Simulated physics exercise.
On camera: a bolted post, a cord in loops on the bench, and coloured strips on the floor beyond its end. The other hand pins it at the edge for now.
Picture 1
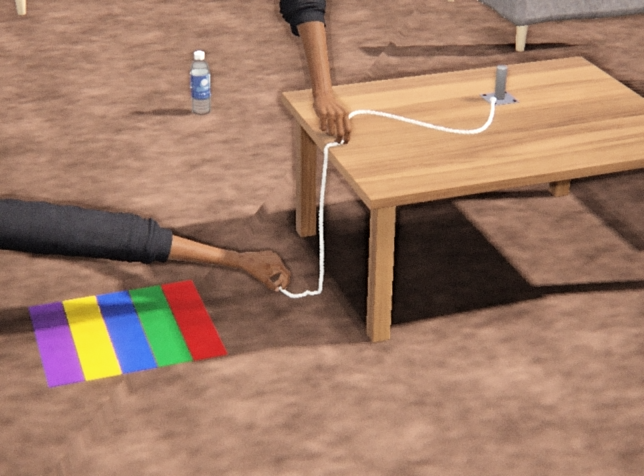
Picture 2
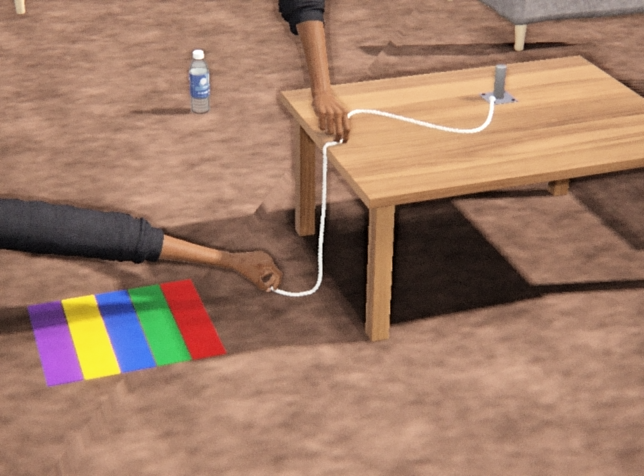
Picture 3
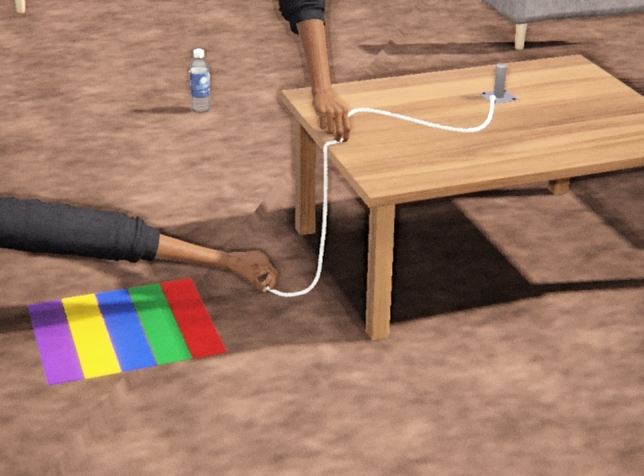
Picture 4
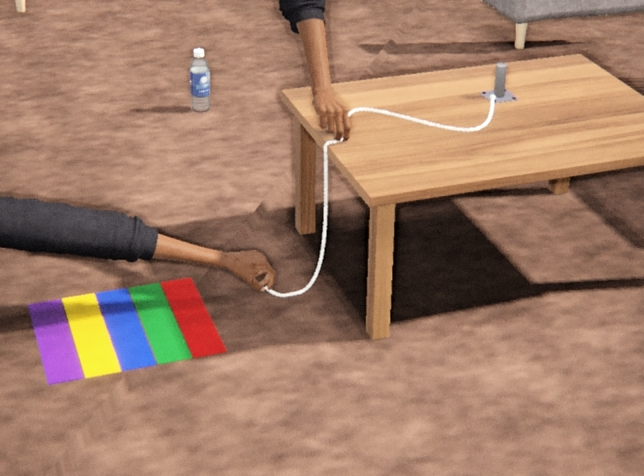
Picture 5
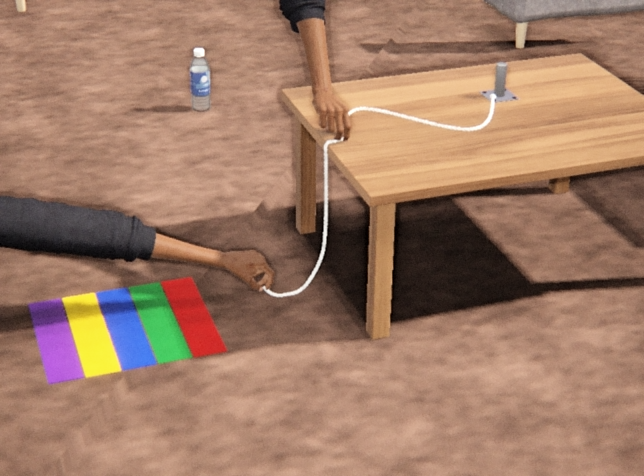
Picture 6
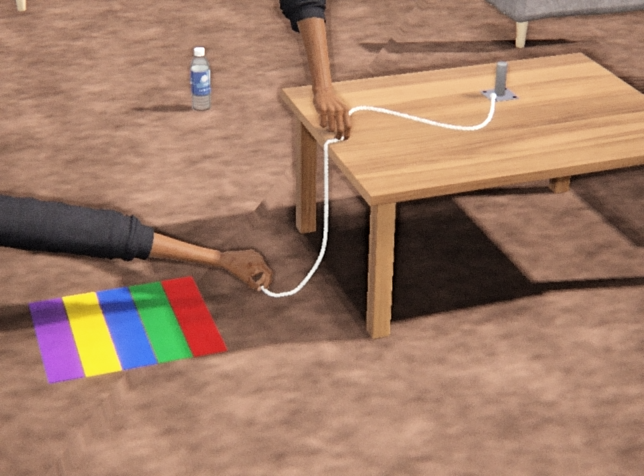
To begin with, one hand presses a white cord against the edge of a wooden table while another holds its lower end near the red strip of a coloured row on the floor. The lower hand shifts slightly left, the hanging cord rounds into a smoother curve, and then almost nothing moves.
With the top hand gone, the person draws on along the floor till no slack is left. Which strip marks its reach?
The purple one.
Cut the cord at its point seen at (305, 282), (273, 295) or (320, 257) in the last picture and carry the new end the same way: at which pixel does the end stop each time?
Try by try, around (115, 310), (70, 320) and (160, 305).
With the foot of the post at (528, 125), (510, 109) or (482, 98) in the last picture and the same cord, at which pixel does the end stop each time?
Try by try, around (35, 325), (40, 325) and (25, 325).
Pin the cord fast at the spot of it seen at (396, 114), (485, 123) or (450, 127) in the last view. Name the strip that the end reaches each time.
In that order: Blue; yellow; yellow.
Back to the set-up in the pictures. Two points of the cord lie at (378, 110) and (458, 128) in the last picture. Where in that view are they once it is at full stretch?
The first at (330, 133), the second at (405, 115).
Early on, end near (114, 312); over blue.
Midway, end near (74, 319); over yellow.
At the end of the slack, end near (48, 323); over purple. It halts on the purple strip.
